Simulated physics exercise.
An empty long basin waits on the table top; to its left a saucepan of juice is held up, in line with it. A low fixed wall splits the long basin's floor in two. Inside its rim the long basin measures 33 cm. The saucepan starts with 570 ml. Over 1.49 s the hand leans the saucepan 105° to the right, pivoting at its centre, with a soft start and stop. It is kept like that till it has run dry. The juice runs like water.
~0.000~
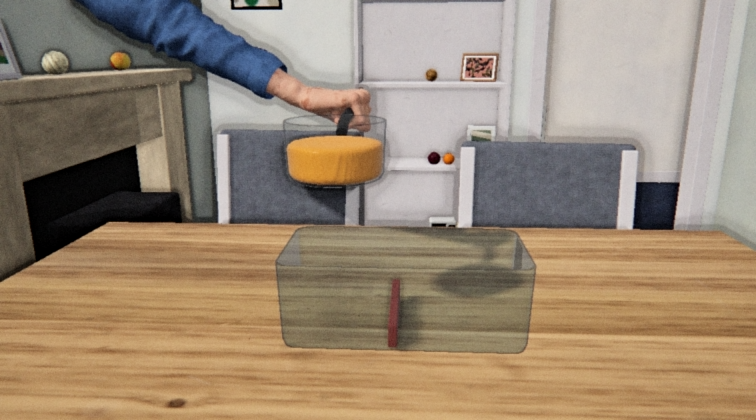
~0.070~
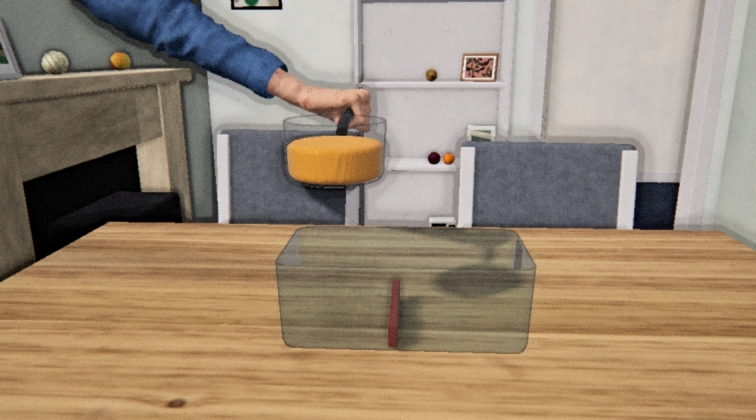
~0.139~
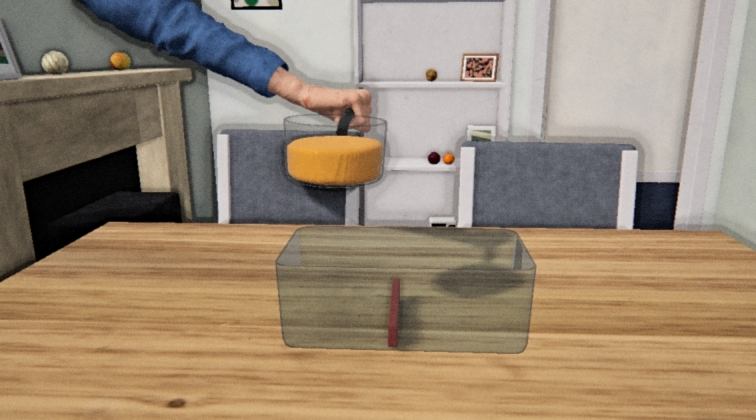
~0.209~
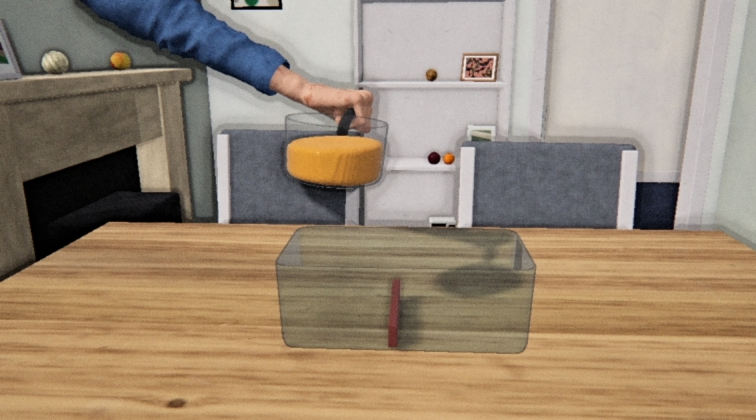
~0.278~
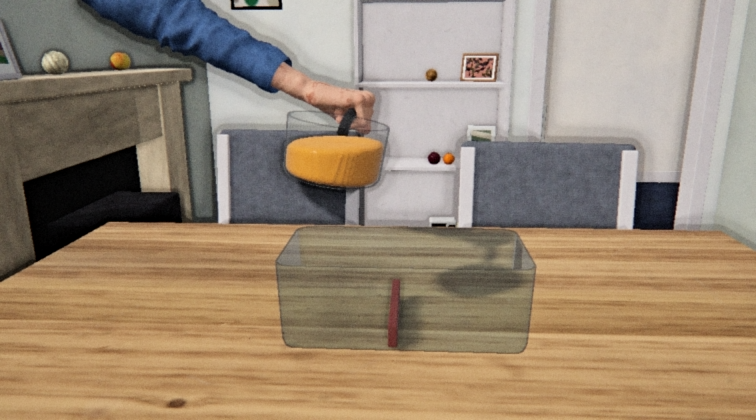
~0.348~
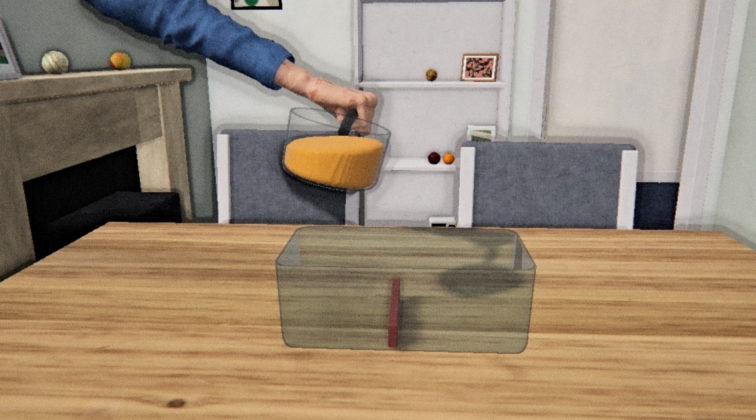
On a wooden table stood an empty see-through basin with a low red strip inside, while above it a hand in a blue sleeve held a clear pan of orange juice and slowly leaned it slightly rightward.
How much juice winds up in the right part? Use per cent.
About 90 per cent.
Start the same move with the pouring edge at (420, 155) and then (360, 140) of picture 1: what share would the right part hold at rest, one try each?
In turn about 95 and 65 per cent.
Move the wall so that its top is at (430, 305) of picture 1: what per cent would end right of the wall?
In that case some 50 per cent.
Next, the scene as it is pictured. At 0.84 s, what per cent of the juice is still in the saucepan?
Some 72 per cent.
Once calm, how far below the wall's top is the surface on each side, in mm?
Left about 30 mm, right about 14 mm.
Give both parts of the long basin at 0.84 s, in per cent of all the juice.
Some 0 per cent left and 6 right.
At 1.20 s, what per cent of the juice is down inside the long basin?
Some 72 per cent.
After 0.84 s the tilt is 63° and 71 per cent is still to pour, 0 is left of the wall and 6 right of it.
After 1.20 s the tilt is 96° and 16 per cent is still to pour, 4 is left of the wall and 68 right of it.
After 1.58 s the tilt is 105° and 1 per cent is still to pour, 9 is left of the wall and 89 right of it.
After 1.99 s the tilt is 105° and 0 per cent is still to pour, 9 is left of the wall and 90 right of it.
In the end 9 per cent lies left of the wall, 90 right of it and 0 outside.
